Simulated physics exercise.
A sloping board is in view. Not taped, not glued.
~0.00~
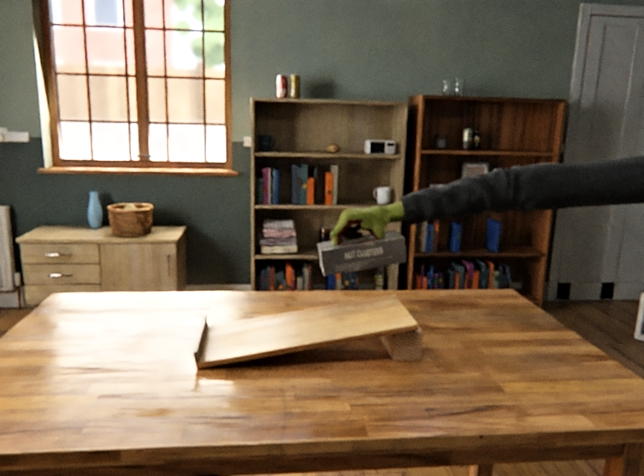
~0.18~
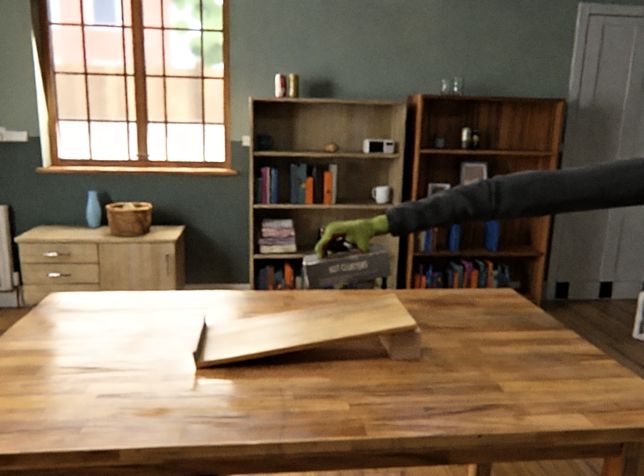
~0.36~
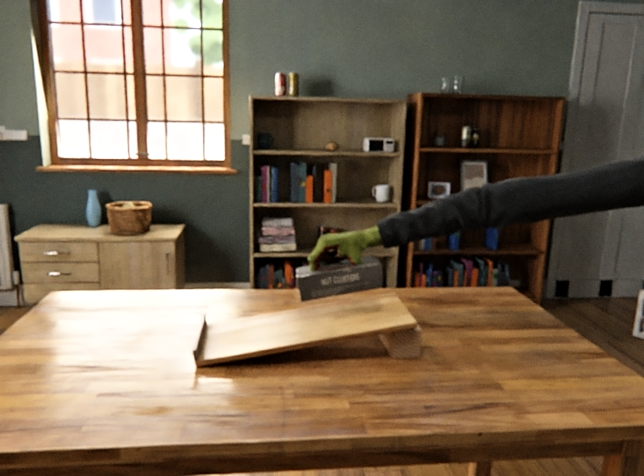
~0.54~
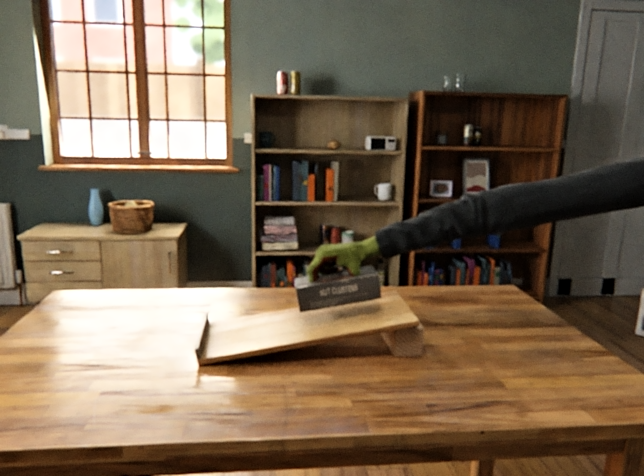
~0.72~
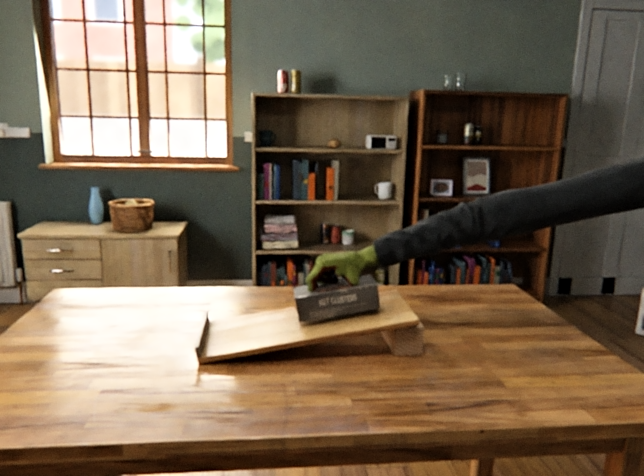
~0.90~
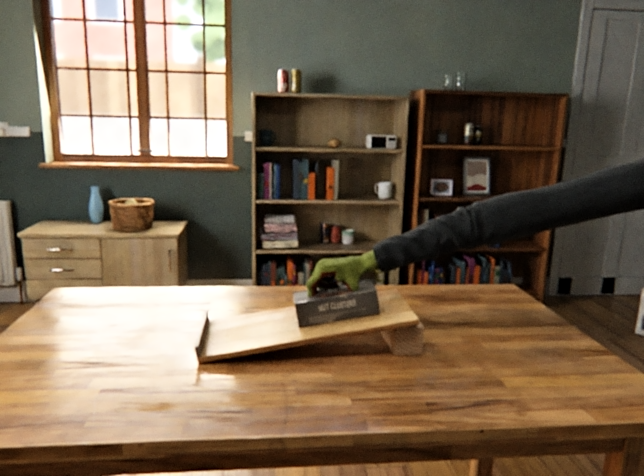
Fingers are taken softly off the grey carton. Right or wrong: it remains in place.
Right.
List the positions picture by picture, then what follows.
In the first picture, coming down; grey carton (361, 252).
In the second picture, coming down; grey carton (346, 266).
In the third picture, coming down; grey carton (338, 277).
In the fourth picture, coming down; grey carton (337, 288).
In the fifth picture, coming down; grey carton (336, 297).
In the sixth picture, set down, still held; grey carton (336, 303).
By 1.20 s, all is still.
By 1.60 s, grey carton resting near (335, 303).
When it is over (1.9 s), it is as before. End places, in pixels of the last picture, grey carton near (335, 303). The grey carton keeps its place.
